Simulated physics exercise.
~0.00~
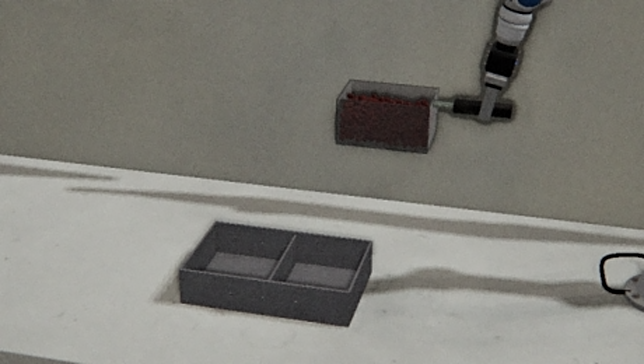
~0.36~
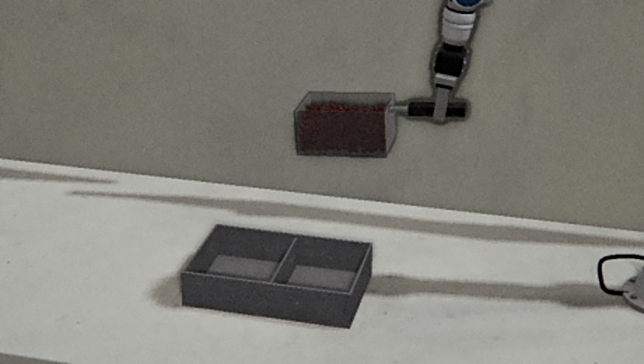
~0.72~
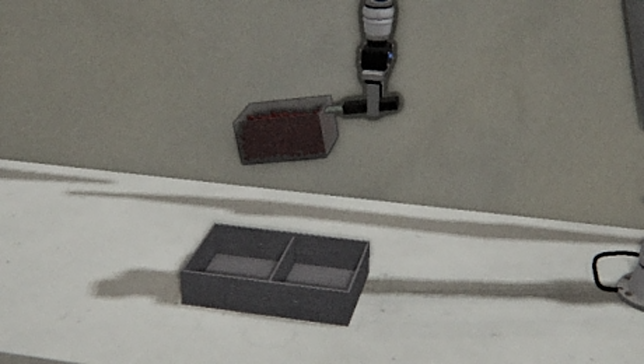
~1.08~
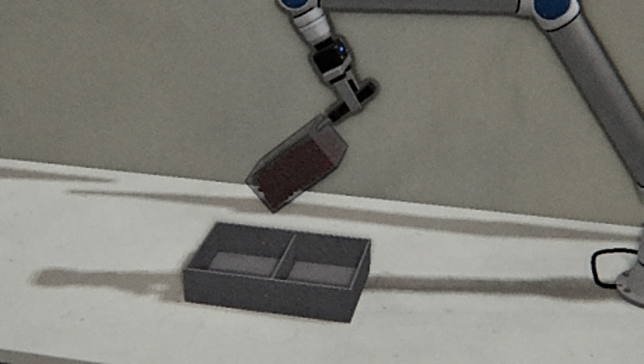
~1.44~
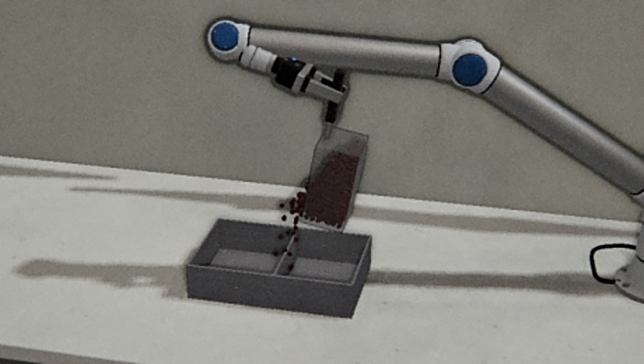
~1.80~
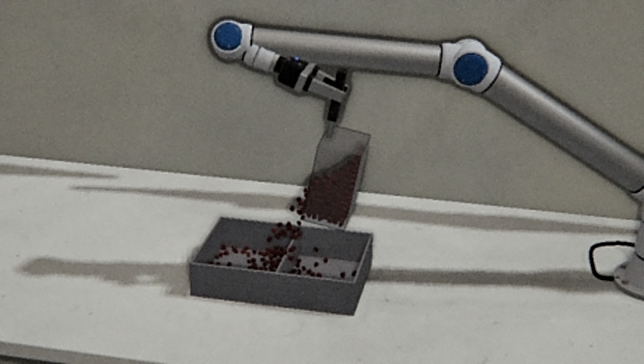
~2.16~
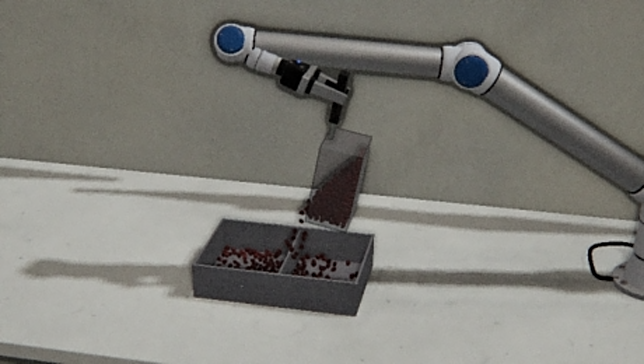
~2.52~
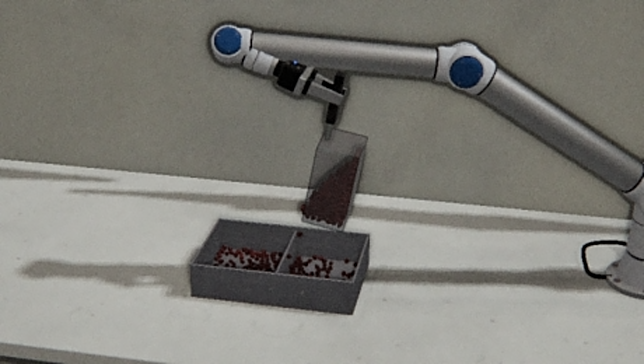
Robot arm carrying a clear box of dark red beans left, tipping it and spilling some into both halves of a grey divided crate, then holding still.
